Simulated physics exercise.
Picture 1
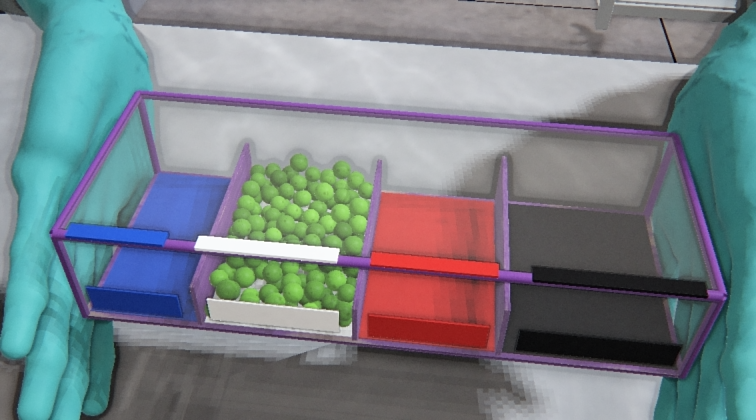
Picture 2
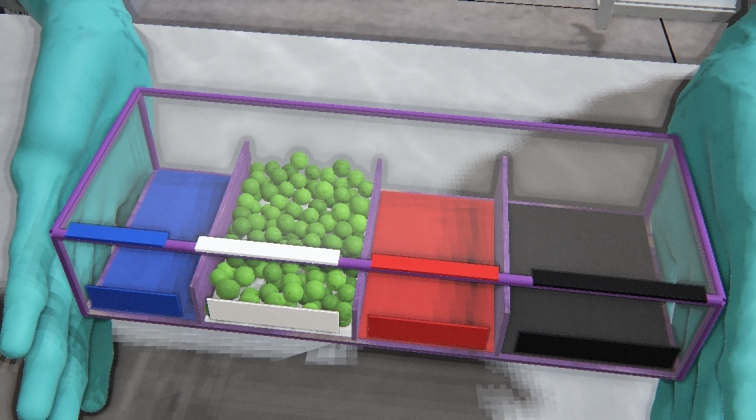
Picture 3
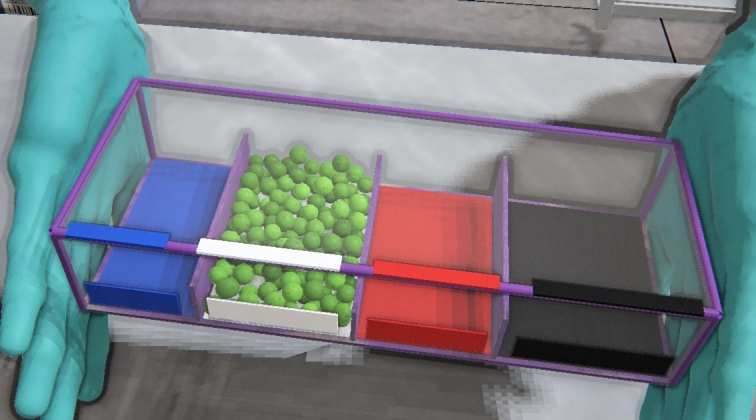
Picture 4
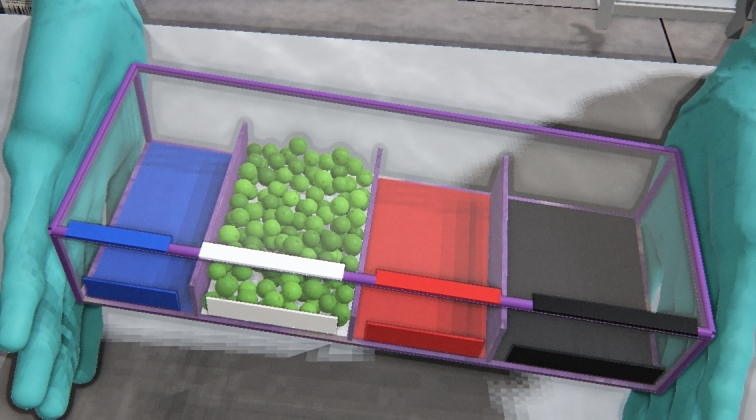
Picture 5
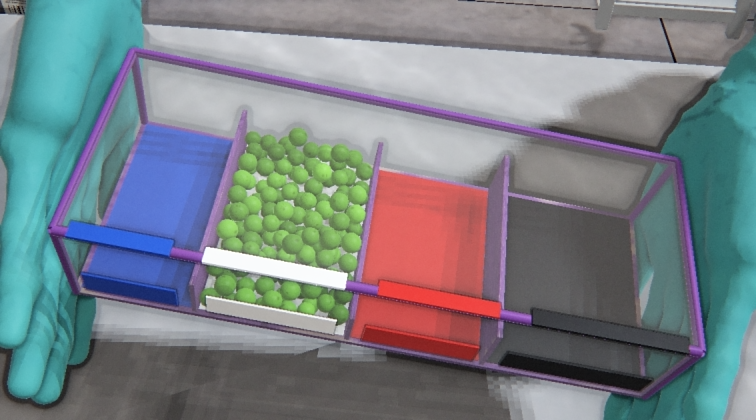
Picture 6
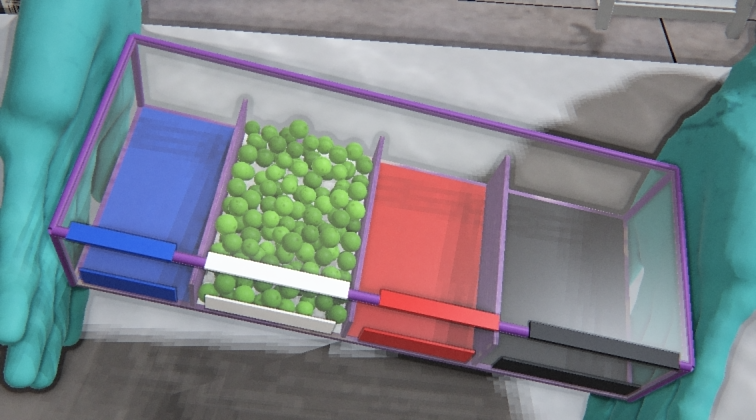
A clear, purple-edged box held between two teal hands is seen from above, at close range, over a white cloth and grey surface. From left to right its four sections are blue, white, red and black, with green peas filling only the white one. The box gradually tilts, its front right corner lowering, while the peas stay in their section and the view stays still.
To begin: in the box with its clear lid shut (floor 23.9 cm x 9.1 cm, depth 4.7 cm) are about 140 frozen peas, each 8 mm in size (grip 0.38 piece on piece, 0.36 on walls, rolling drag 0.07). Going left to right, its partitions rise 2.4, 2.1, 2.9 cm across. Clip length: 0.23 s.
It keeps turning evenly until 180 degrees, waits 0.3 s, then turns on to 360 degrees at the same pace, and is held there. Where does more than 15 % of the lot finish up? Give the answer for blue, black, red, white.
Blue compartment: More; black compartment: Not more; red compartment: Not more; white compartment: More.
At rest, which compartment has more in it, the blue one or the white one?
Larger share at rest: In the blue compartment.
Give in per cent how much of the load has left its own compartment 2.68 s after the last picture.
Share away from original compartment at stated time: Approx. 70 %.
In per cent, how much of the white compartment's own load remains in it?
My estimate is some 30 in a hundred.
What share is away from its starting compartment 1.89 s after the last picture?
My estimate is about 70 percent at that moment.
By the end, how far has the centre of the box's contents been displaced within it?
Some 4.0 cm.
Then, 1.03 s after the last picture, tilt 145 degrees; black 30 %, red 40 %, white 30 %; middle of all pieces near (359, 234).
Then, 1.89 s after the last picture, tilt 162 degrees; black 30 %, red 40 %, white 30 %; middle of all pieces near (354, 172).
Then, 2.68 s after the last picture, tilt 66 degrees; blue 60 %, red 10 %, white 30 %; middle of all pieces near (283, 313).
Then, 3.44 s after the last picture, tilt 0 degrees; blue 60 %, red 5 %, white 30 %; middle of all pieces near (236, 188).
In the end, blue 60 %, black 0 %, red 5 %, white 30 %.
